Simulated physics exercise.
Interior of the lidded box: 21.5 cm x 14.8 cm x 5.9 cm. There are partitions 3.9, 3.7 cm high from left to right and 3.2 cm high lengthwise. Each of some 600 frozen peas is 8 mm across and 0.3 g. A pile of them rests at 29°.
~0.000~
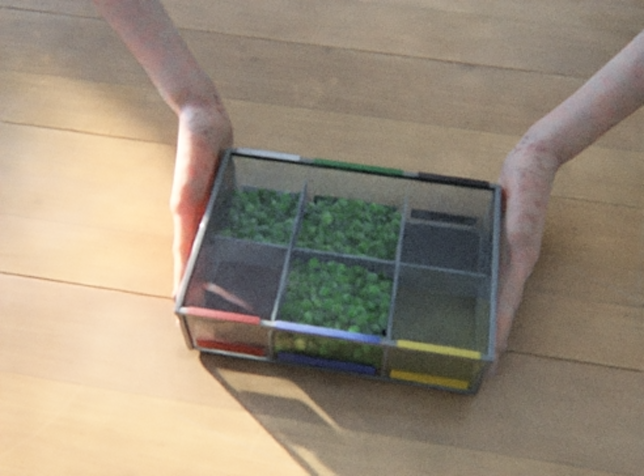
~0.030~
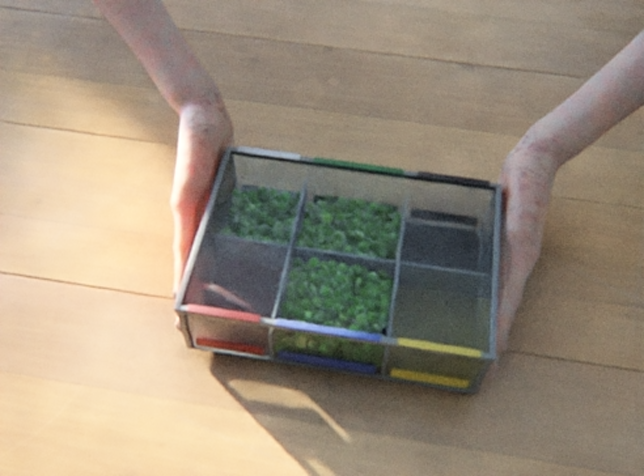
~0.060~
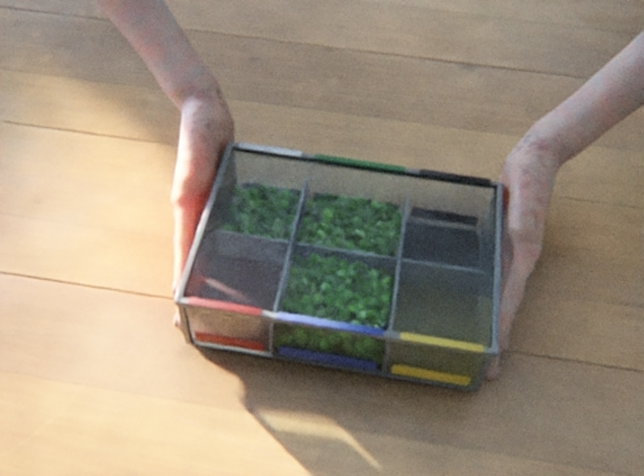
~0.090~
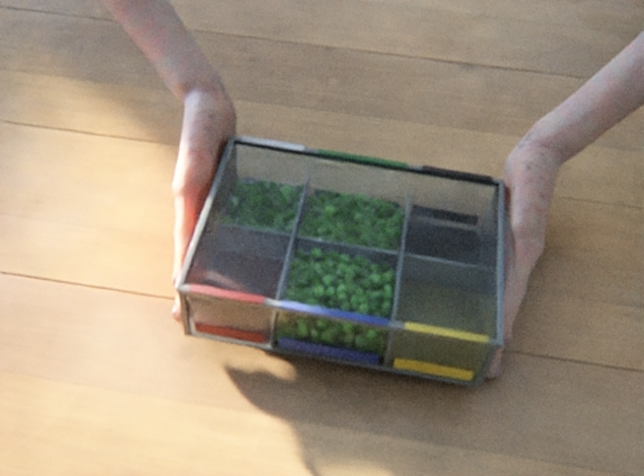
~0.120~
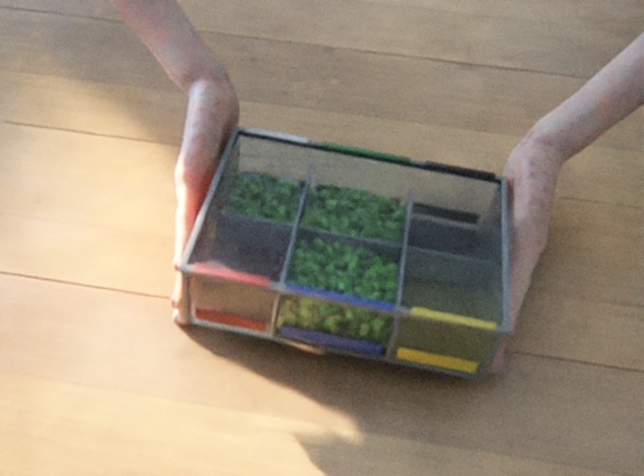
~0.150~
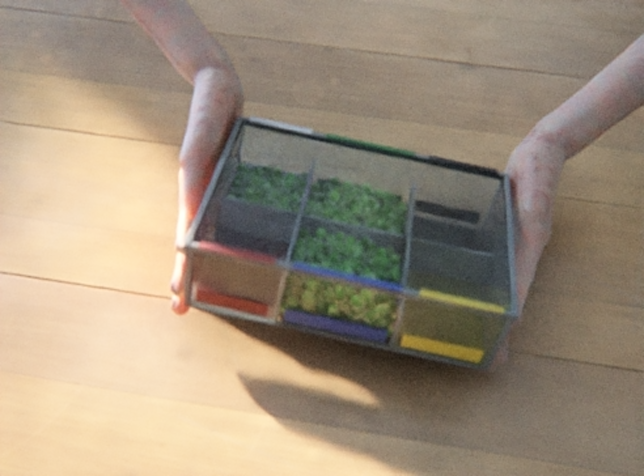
A clear-lidded box divided into six compartments is held between two hands above a pale wooden floor, seen from above at a fixed angle. Green peas fill the back left, back middle and front middle sections, while coloured strips mark the rims, red, blue and yellow along the front. The hands tilt the box, slowly then faster, raising its front side as the shadow below shifts.
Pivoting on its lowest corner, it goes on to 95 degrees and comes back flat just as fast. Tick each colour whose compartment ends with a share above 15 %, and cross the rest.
Red: Cross. Blue: Cross. Green: Tick. Yellow: Cross. White: Tick. Black: Tick.
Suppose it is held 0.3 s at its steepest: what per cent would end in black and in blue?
Then black keeps 30% and blue keeps 5%.
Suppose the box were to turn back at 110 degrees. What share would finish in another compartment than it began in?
I'd say close to 45 percent.
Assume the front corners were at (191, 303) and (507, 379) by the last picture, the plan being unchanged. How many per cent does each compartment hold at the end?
Final shares: Red 0%, blue 45%, green 10%, yellow 40%, white 5%, black 0%.
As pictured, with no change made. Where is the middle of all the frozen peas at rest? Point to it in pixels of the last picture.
Roughly pixel (367, 234).
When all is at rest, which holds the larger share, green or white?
Green compartment.
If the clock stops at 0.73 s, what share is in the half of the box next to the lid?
I'd say around 60 percent of the pieces.
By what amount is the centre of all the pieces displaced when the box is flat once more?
I'd say close to 4.5 cm in total.
After 0.73 s, tilt 95 degrees; blue 25 %, green 40 %, white 20 %, black 10 %.
Then, at 1.12 s, tilt 42 degrees; blue 5 %, green 45 %, white 20 %, black 30 %.
After 1.60 s, tilt 0 degrees; blue 5 %, green 45 %, white 20 %, black 30 %.
By 2.1 s all is still; red 0 %, blue 5 %, green 45 %, yellow 0 %, white 20 %, black 30 %.
